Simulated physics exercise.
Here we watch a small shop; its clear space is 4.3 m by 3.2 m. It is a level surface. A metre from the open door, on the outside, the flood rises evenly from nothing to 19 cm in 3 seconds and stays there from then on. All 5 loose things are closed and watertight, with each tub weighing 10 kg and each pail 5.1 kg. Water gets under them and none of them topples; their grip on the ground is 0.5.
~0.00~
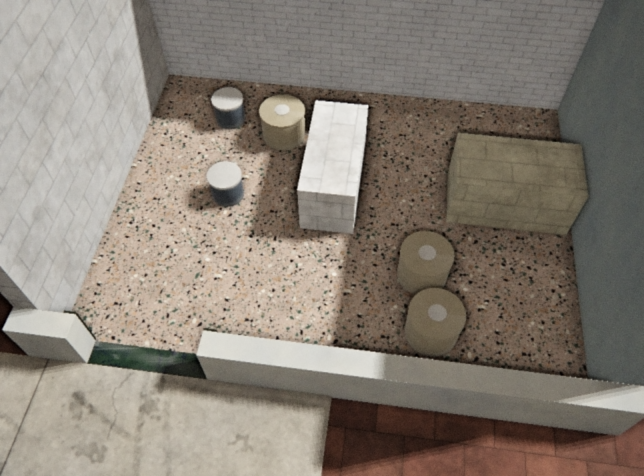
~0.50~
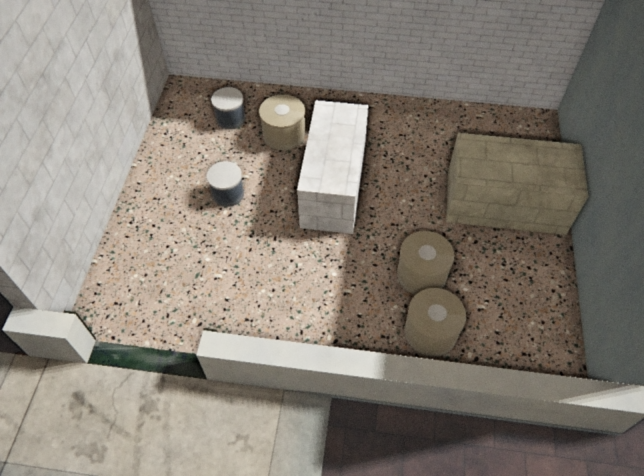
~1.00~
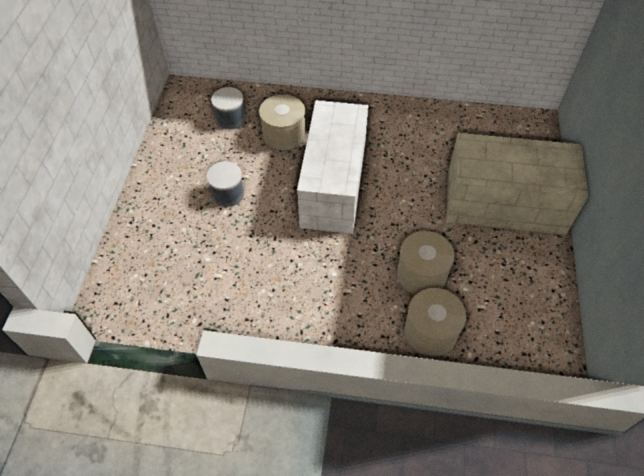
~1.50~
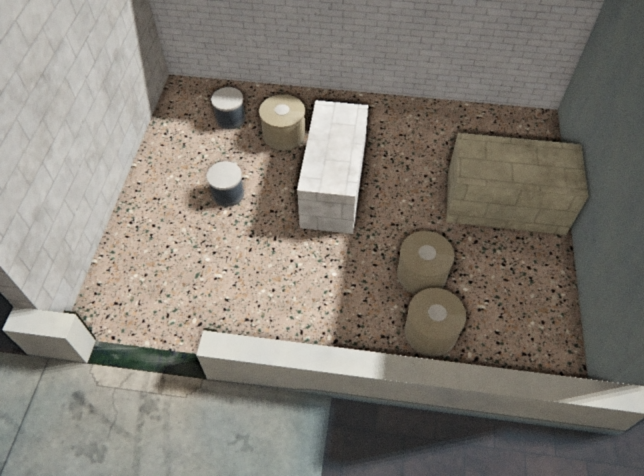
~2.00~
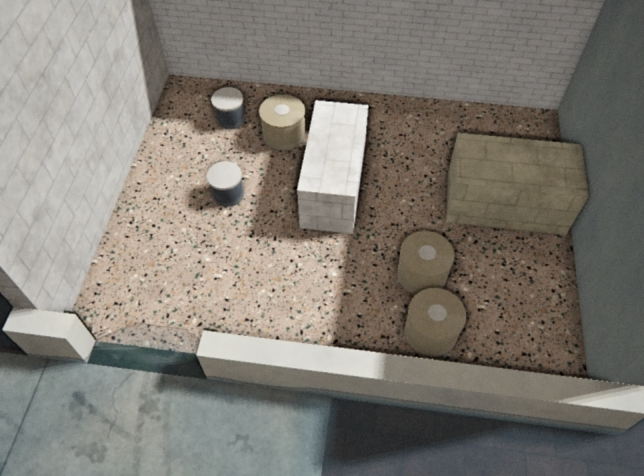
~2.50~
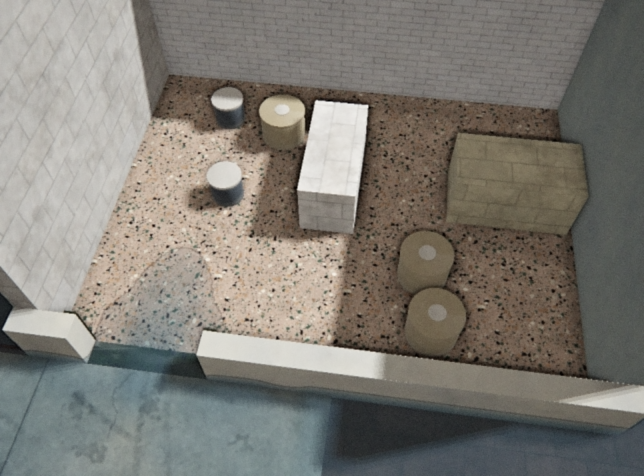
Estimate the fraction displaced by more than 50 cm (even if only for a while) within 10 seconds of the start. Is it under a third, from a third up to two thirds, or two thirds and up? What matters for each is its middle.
I'm guessing the result is some.
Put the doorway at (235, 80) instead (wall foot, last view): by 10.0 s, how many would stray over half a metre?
The answer then is 3.
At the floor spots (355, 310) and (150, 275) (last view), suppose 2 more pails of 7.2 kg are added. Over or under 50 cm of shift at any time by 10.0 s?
Note: Item 1 below threshold; item 2 above threshold.
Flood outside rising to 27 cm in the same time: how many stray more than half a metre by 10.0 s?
The answer would then be 4.
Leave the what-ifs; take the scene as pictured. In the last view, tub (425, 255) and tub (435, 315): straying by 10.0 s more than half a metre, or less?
First not as far, then not as far.
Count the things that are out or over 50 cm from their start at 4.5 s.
Count then: 0.
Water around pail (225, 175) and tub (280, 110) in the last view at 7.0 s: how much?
Close to 12 and 5 centimetres.
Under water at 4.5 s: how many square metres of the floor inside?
Around 6.0 m2 of it.
After 3.5 s 0 of 5 are over 50 cm from their spots; 0 afloat.
After 4.5 s 0 of 5 are over 50 cm from their spots; 0 afloat.
After 7.0 s 3 of 5 are over 50 cm from their spots; 2 afloat.
After 10.0 s 3 of 5 are over 50 cm from their spots, and 3 have been at some point; 3 afloat.
